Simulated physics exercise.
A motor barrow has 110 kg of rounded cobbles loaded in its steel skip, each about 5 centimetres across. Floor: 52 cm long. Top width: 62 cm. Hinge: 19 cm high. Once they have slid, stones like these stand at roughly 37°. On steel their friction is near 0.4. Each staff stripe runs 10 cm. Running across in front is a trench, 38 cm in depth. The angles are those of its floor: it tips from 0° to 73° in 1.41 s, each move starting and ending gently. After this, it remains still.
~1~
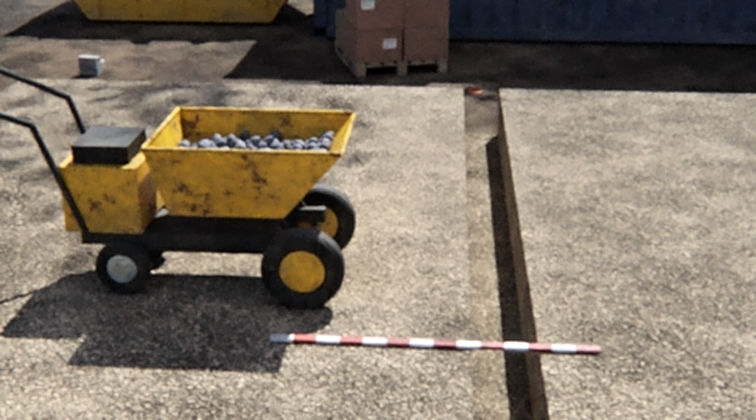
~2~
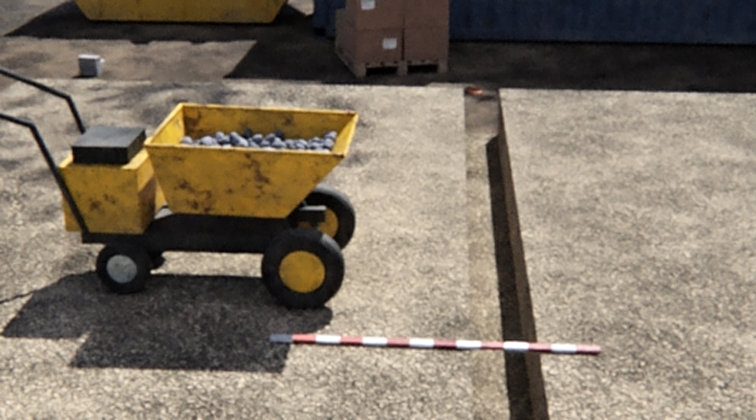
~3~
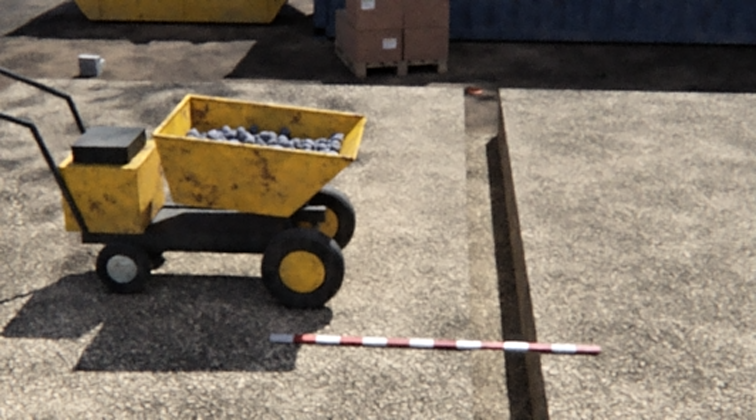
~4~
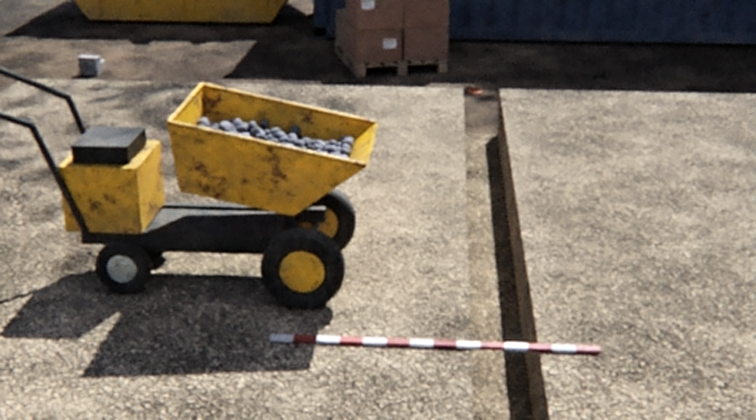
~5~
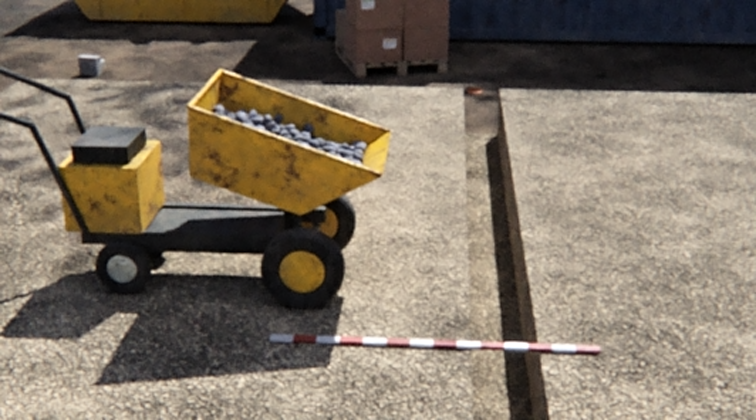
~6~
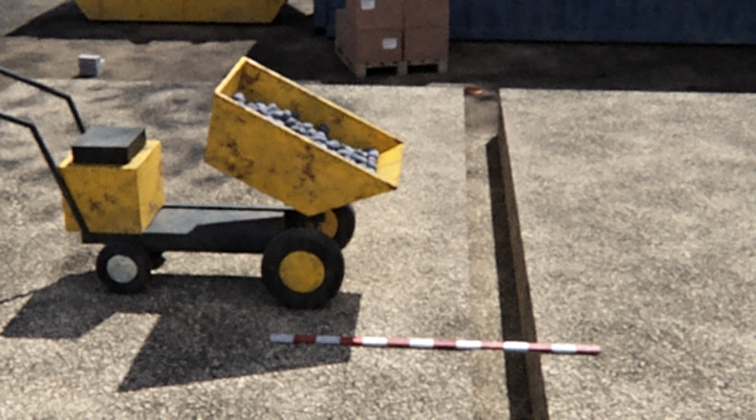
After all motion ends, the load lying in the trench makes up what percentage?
It makes up about 90 per cent.
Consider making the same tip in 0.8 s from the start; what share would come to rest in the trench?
Close to 90 percent, then.
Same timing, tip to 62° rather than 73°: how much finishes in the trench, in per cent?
The trench would hold about 65% of it.
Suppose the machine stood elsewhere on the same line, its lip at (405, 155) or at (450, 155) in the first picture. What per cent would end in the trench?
Near 55 then near 15 percent.
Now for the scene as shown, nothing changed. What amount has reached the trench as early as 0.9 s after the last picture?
Some 35 per cent.
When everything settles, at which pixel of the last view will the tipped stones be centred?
I'd put it close to (495, 335).
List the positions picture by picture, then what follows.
In the first picture, lip at (341, 154), floor tilted 0°, highest stones at (295, 143).
In the second picture, the skip is at 1°, its lip at (345, 156); the top of the load is at (263, 142).
In the third picture, the skip is at 5°, its lip at (353, 159); the top of the load is at (226, 136).
In the fourth picture, the skip is at 11°, its lip at (366, 166); the top of the load is at (227, 127).
In the fifth picture, lip at (381, 175), floor tilted 19°, highest stones at (230, 117).
In the sixth picture, the skip is at 28°, its lip at (397, 188); the top of the load is at (246, 107).
Then, 0.5 s after the last picture the floor is at 62°, 100 % in the skip; the foremost stones are at (425, 228).
Then, 0.9 s after the last picture the floor is at 73°, 53 % in the skip, 13 % short of the trench, 33 % in the trench; the foremost stones are at (522, 353).
Then, 1.3 s after the last picture the floor is at 73°, 18 % in the skip, 15 % short of the trench, 67 % in the trench; the foremost stones are at (523, 329).
Then, 3.2 s after the last picture the floor is at 73°, 0 % in the skip, 10 % short of the trench, 90 % in the trench; the foremost stones are at (522, 335).
